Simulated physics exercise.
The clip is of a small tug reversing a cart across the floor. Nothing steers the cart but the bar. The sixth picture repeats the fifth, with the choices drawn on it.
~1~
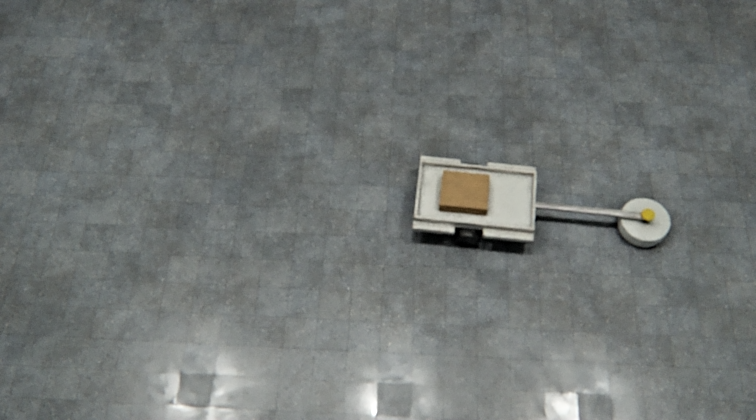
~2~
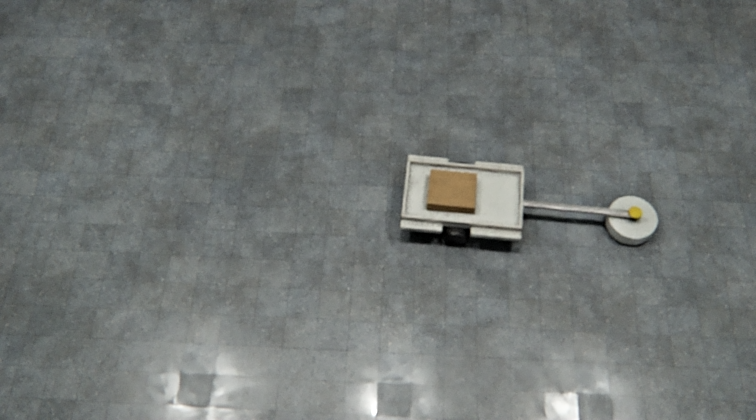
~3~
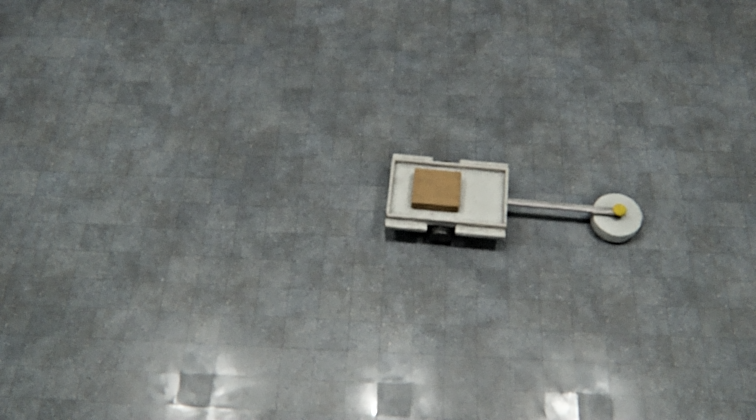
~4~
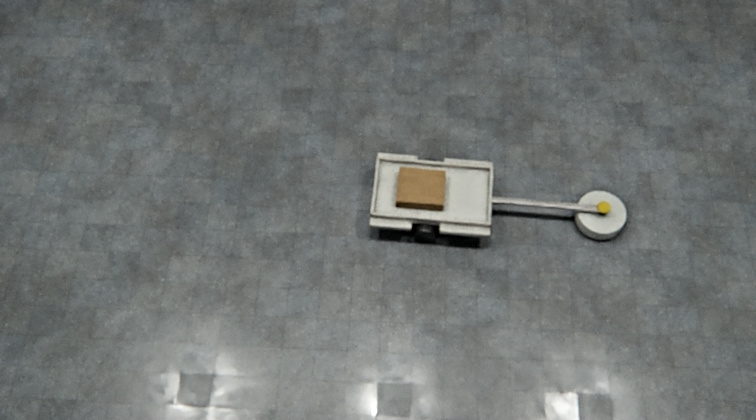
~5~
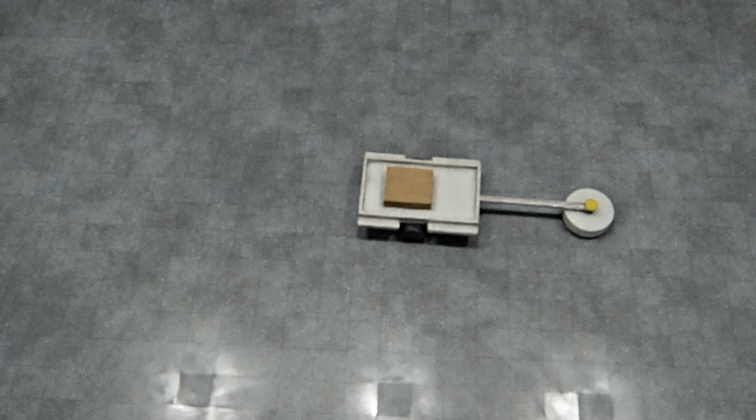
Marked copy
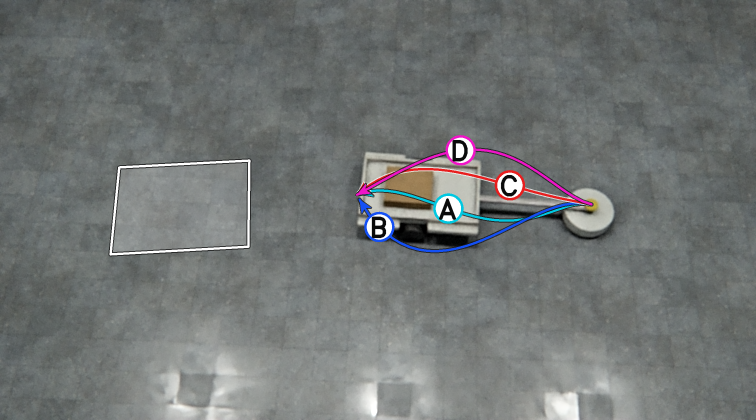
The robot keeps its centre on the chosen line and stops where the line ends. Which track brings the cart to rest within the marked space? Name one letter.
Only C brings the cart into the box.
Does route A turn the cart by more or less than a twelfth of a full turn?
Less than that.
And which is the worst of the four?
The widest miss is B.
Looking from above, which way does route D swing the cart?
On that route, anticlockwise.
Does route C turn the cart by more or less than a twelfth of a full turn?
Less.
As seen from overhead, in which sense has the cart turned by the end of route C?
On that route, anticlockwise.
On the marked copy, A from (592, 204) via (475, 217) to (360, 194); B from (592, 204) via (474, 243) to (360, 200); C from (592, 204) via (466, 174) to (357, 195); D from (592, 204) via (478, 150) to (357, 195); the bay at (182, 206).
Following C. Soon after the start, robot (505, 191), cart (338, 188).
Later, robot (420, 176), cart (254, 196).
In the end, robot (357, 202), cart (185, 206); the cart stands in the bay.
As for the rest, A leaves the cart at (203, 146), out of the bay; B leaves the cart at (230, 112), out of the bay; D leaves the cart at (191, 250), out of the bay.
